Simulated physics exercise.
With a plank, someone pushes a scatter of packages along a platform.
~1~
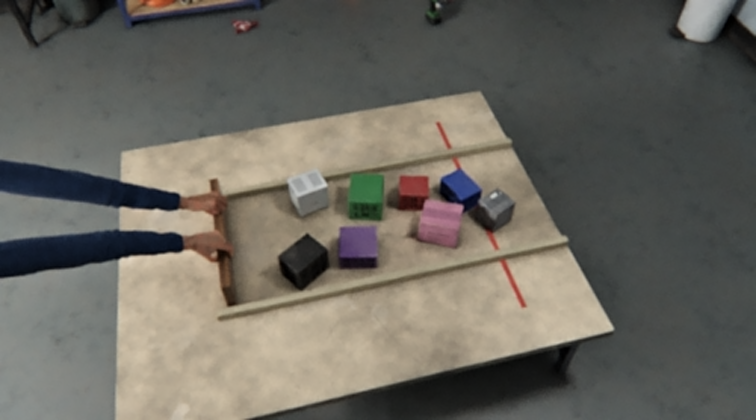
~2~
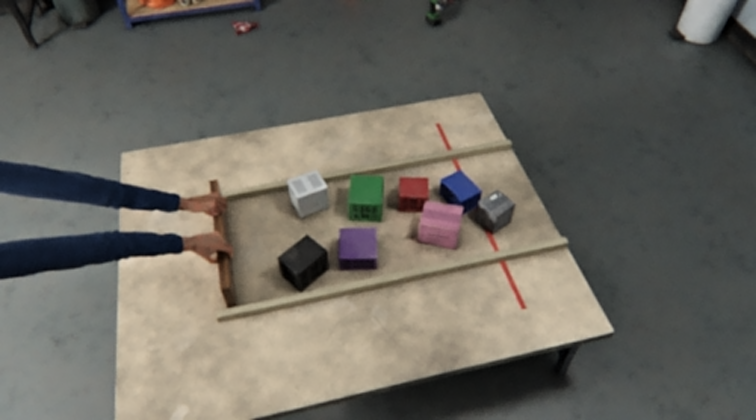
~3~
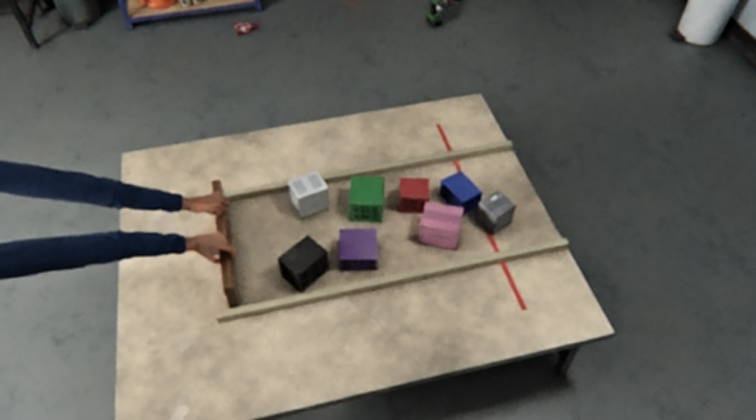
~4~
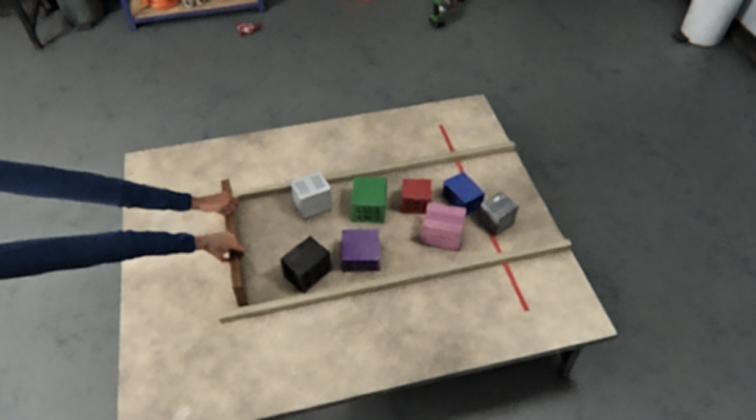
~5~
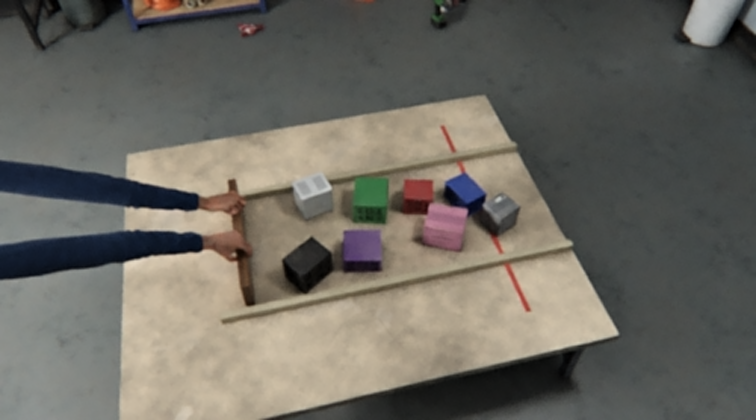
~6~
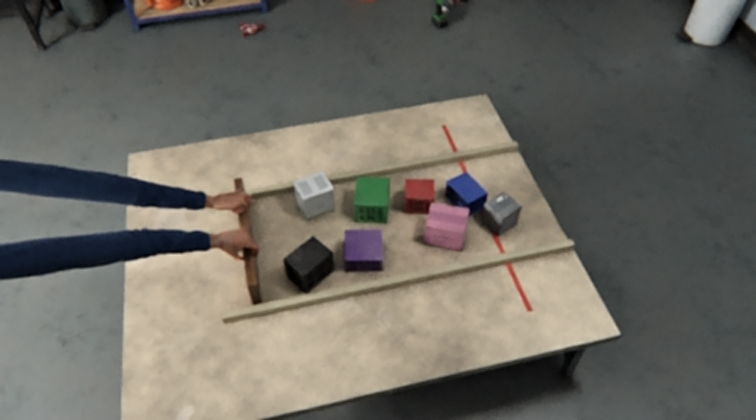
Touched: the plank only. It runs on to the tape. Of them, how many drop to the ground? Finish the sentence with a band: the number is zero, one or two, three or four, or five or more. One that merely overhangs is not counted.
The number is three or four.
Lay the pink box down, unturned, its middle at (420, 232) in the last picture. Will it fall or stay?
Put there, it simply leaves the top.
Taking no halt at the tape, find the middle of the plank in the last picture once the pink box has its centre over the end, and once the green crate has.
Pink box: (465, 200); green crate: (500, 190).
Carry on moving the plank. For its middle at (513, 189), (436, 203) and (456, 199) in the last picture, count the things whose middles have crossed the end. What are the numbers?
Place by place, 6, 1 and 2.
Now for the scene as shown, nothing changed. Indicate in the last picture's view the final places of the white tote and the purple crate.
In order, first (485, 167), then (544, 214).
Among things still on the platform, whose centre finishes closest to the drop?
The purple crate.
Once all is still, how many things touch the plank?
That number would be 2.
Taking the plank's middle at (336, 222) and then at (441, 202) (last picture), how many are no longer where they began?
I make it 4 at the first spot and 8 at the other.
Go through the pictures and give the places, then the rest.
The first frame shows grey parcel (495, 211); blue crate (460, 191); pink box (441, 223); plank (223, 241); tape (475, 203).
The second frame shows blue crate (460, 193); green crate (366, 198).
The third frame shows pink box (441, 226); purple crate (359, 250).
The fourth frame shows grey parcel (498, 214); black crate (307, 265).
The fifth frame shows blue crate (465, 195); plank (241, 241).
The sixth frame shows grey parcel (501, 214); blue crate (466, 194); pink box (446, 227); plank (248, 239); tape (481, 206).
Soon after, none off yet; grey parcel at rest near (501, 214); blue crate at rest near (466, 194); pink box at rest near (446, 227).
After that, none off yet; grey parcel displaced about its own width near (529, 205); blue crate displaced about its own width near (503, 183); pink box displaced about its own width near (498, 210).
In the end, the number that fall off is three or four; gone, red crate, pink box, blue crate and grey parcel.
